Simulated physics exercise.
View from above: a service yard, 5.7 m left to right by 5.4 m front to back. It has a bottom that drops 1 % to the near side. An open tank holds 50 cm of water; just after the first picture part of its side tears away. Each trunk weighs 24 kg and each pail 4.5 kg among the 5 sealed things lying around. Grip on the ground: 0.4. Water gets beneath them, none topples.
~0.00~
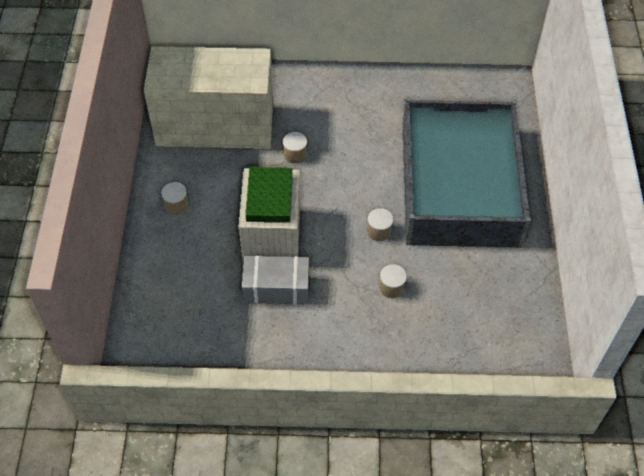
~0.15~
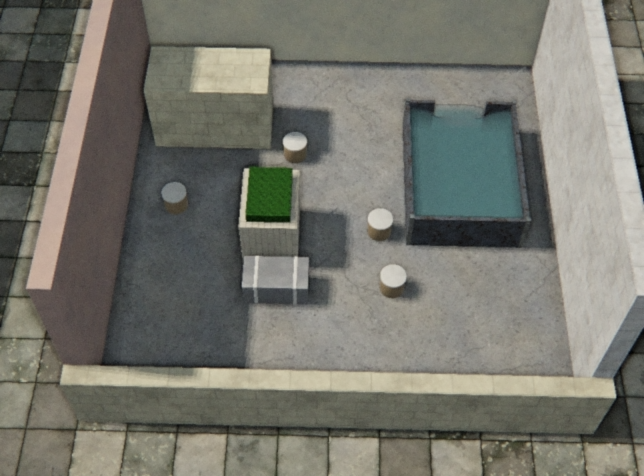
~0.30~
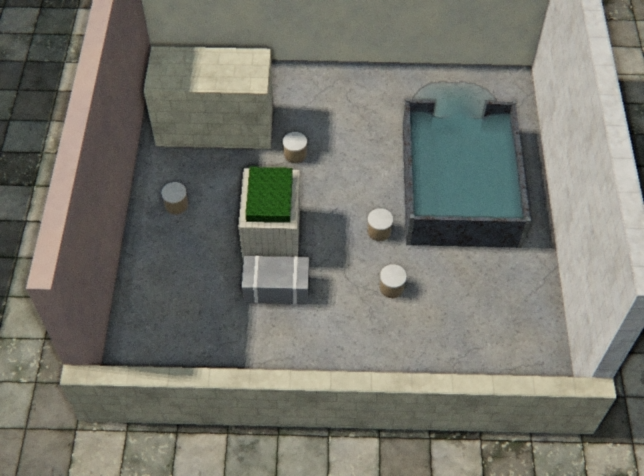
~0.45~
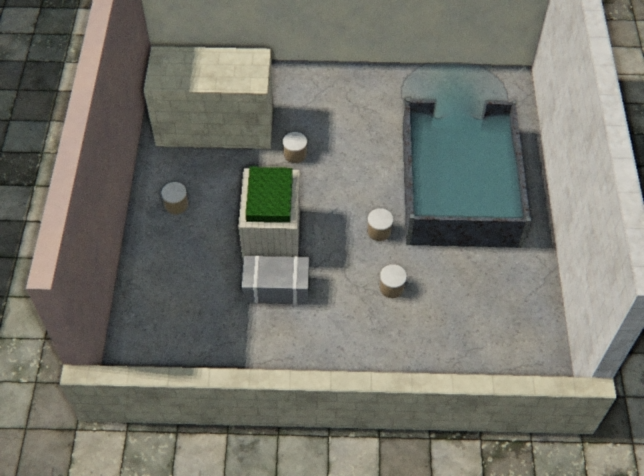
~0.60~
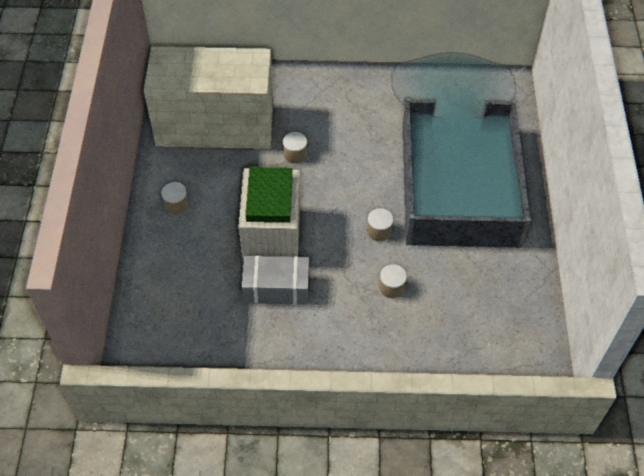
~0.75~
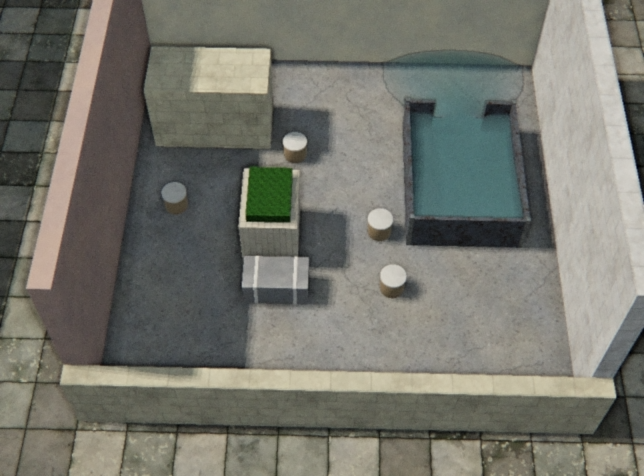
A walled yard with a grey floor is seen from high above, with a pinkish wall on the left and a pale one on the right. A dark-rimmed tank of teal water stands at right, near four small pale-topped cylinders, a green-topped block, a grey strapped box and a large stone block. The tank's far side opens and water spreads in a thin, rounded sheet toward the back wall, while the objects and camera stay still.
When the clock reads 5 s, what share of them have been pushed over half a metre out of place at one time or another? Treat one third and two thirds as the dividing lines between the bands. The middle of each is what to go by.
Beneath one third.
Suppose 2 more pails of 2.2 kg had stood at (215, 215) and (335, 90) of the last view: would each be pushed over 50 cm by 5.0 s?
Well, in turn they are below that and above that.
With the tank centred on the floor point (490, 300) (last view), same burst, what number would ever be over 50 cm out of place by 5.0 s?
The count would be 1.
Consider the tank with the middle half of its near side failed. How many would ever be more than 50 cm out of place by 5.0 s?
Then it comes to 0 of them.
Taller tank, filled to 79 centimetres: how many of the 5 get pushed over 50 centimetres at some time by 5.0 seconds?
The answer would then be 2.
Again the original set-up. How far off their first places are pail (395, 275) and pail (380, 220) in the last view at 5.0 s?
Object 1: 0 cm. Object 2: 0 cm.
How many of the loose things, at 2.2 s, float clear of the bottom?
By my count, 0.
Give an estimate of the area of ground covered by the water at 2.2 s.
Somewhere about 9.5 m2, give or take.
After 1.1 s 0 of 5 are over 50 cm from their spots; 0 afloat.
After 2.2 s 0 of 5 are over 50 cm from their spots; 0 afloat.
After 3.5 s 0 of 5 are over 50 cm from their spots; 0 afloat.
After 5.0 s 1 of 5 are over 50 cm from their spots, and 1 have been at some point; 0 afloat.
